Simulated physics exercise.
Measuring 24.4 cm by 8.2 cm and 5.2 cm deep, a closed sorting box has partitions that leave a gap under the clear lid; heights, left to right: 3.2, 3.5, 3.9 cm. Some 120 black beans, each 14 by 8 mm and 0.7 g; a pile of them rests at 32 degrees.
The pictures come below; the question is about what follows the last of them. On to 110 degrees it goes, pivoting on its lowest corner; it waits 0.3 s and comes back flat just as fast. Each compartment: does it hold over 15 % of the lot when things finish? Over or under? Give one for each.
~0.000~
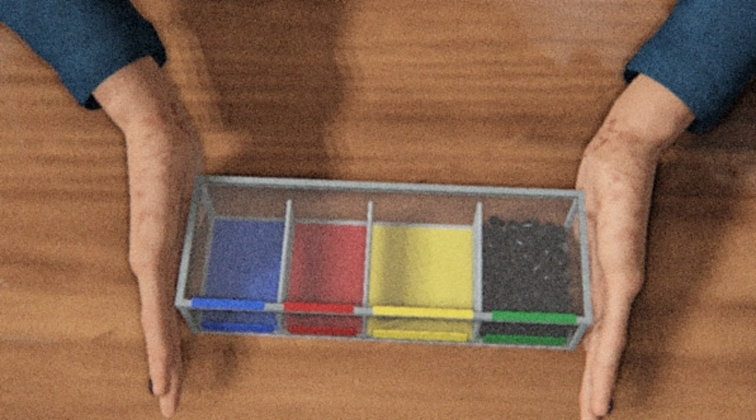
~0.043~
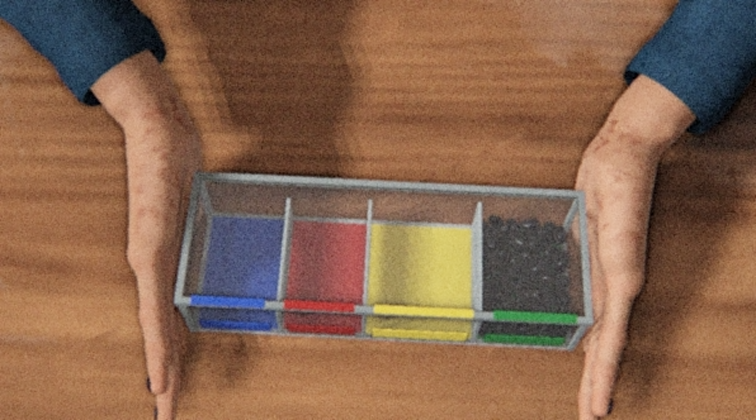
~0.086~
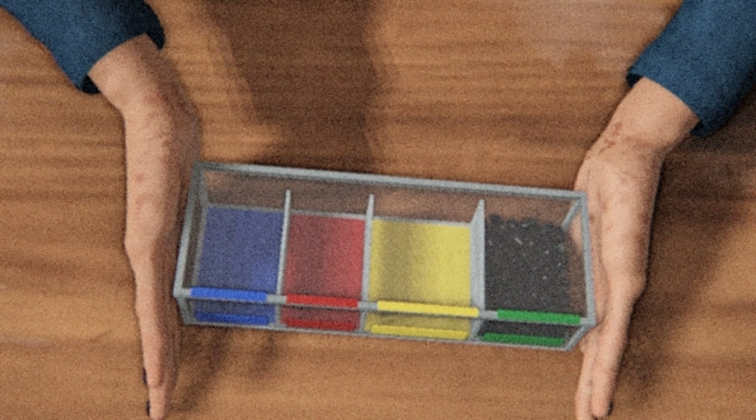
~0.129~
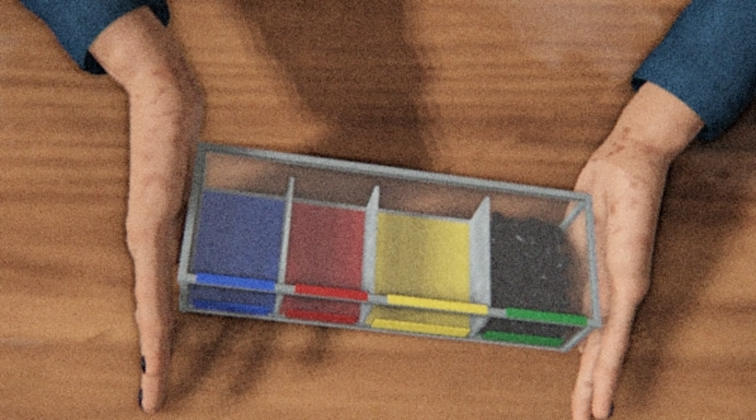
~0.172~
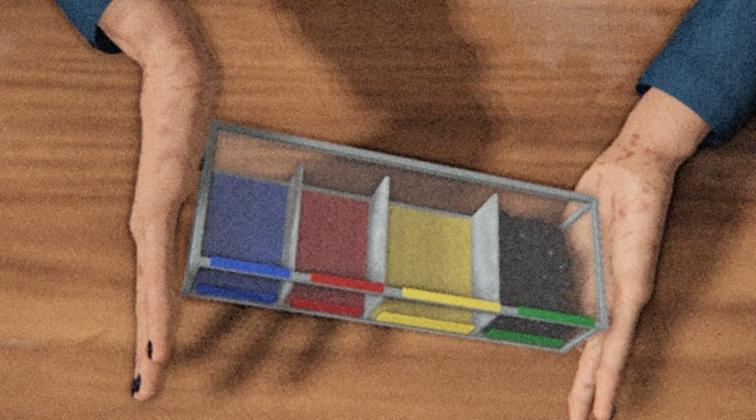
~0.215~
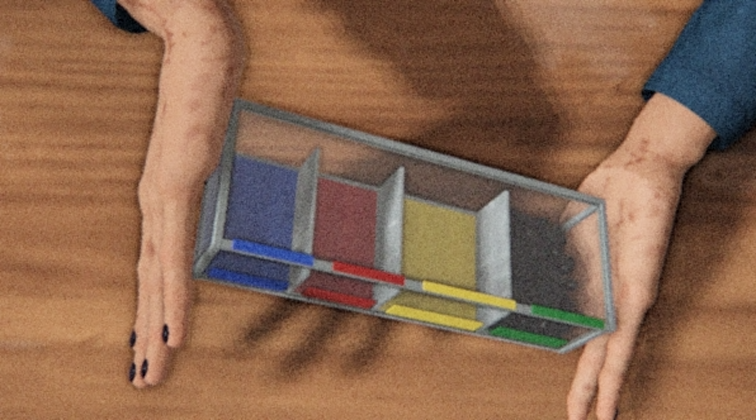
Red compartment under; blue compartment under; green compartment over; yellow compartment under.
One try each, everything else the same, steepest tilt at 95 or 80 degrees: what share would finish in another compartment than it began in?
Try one gives around 0 %, try two around 0 %.
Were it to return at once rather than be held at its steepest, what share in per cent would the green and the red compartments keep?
In per cent: Green 100, red 0.
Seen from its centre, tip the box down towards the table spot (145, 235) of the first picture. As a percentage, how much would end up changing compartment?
20 %.
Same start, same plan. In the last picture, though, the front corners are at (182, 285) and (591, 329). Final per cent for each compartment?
Red = 0 %, blue = 0 %, green = 100 %, yellow = 0 %.
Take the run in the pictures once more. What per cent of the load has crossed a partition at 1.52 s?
Close to 0 in a hundred.
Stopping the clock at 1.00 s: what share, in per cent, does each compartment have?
Red 0 %, blue 0 %, green 100 %, yellow 0 %.
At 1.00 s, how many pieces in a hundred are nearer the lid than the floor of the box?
Roughly 50 per cent.
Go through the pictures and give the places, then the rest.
Box tilt 0 degrees, front corners at (184, 301) and (585, 318); green 100 %, in the first frame.
Box tilt 1 degrees, front corners at (183, 298) and (586, 318), in the second frame.
Box tilt 5 degrees, front corners at (182, 290) and (588, 319), lowest corner right front, in the third frame.
Box tilt 11 degrees, front corners at (186, 275) and (594, 321), lowest corner right front, in the fourth frame.
Box tilt 17 degrees, front corners at (199, 258) and (601, 323), lowest corner right front, in the fifth frame.
Box tilt 24 degrees, front corners at (221, 240) and (608, 325), lowest corner right front; green 100 %. The box's pace is about 155 degrees a second, in the sixth frame.
After 1.00 s, tilt 110 degrees; green 100 %.
After 1.52 s, tilt 59 degrees; green 100 %.
Then, at 2.11 s, tilt 0 degrees; green 100 %.
At rest (2.4 s), red 0 %, blue 0 %, green 100 %, yellow 0 %.
